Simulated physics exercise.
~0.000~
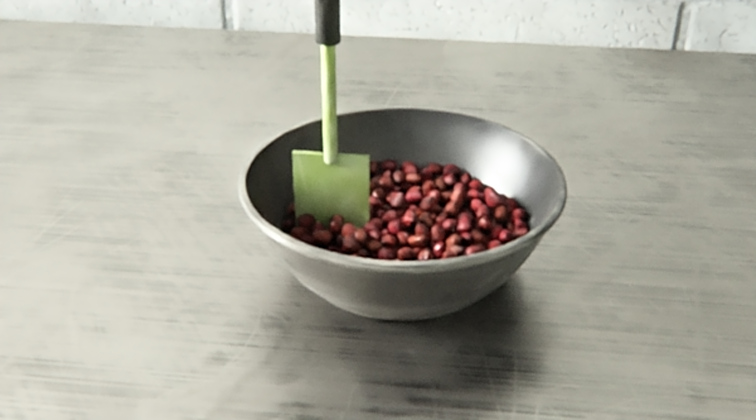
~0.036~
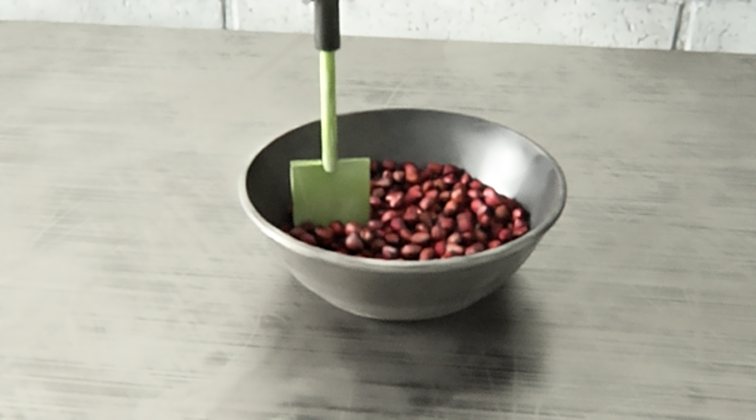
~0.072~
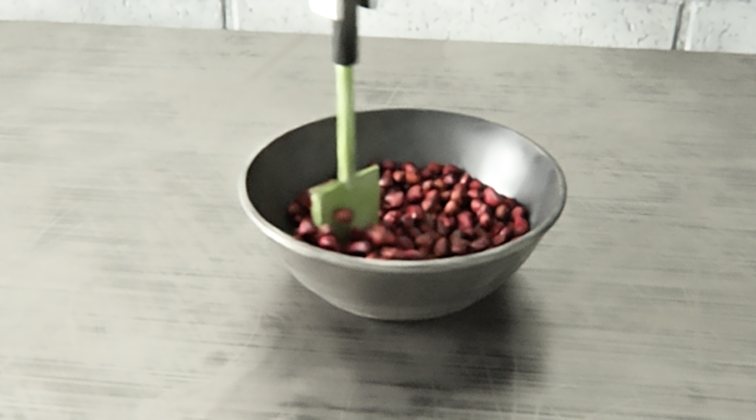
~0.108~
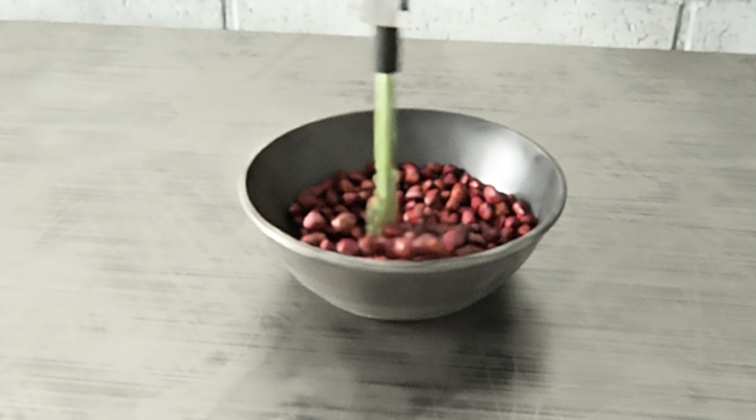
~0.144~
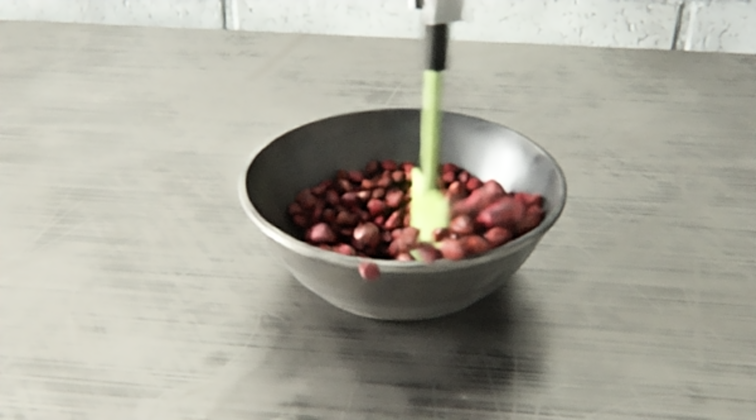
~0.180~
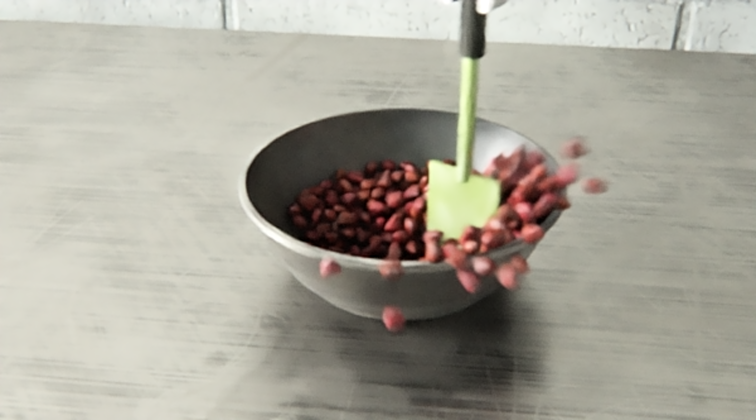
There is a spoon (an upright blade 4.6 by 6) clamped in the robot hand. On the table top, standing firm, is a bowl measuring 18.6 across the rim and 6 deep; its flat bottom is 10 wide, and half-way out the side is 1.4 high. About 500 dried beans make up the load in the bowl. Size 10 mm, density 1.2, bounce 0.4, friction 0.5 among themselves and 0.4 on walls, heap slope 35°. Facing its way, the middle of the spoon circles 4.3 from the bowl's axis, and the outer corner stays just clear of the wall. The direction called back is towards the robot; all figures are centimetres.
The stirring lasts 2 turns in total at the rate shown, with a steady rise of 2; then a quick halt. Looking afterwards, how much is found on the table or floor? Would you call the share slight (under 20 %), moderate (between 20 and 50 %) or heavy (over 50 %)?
I would call it moderate.
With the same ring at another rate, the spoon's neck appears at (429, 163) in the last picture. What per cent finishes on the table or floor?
Around 20 in a hundred.
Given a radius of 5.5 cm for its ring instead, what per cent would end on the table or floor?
Then about 10 %.
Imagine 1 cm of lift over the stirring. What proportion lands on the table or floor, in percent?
My guess is close to 40 per cent.
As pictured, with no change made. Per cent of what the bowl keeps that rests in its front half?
Roughly 50 per cent.
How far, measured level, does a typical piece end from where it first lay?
Near 9 cm.
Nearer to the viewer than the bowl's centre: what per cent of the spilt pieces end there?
40 %, approximately.
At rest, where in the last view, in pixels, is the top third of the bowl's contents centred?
I'd put it at about (397, 227).
After 0.42 s, 10° round, highest piece 10 above the table; 376 in the bowl, 77 on the table or floor, 45 in flight or on the tool.
After 0.65 s, 231° round, highest piece 7 above the table; 349 in the bowl, 146 on the table or floor, 3 in flight or on the tool.
After 0.97 s, 0° round, highest piece 5 above the table; 349 in the bowl, 149 on the table or floor.
After 1.67 s, 0° round, highest piece 5 above the table; 349 in the bowl, 149 on the table or floor.
In the end, 349 in the bowl, 149 on the table or floor. That is 30 % on the table or floor.
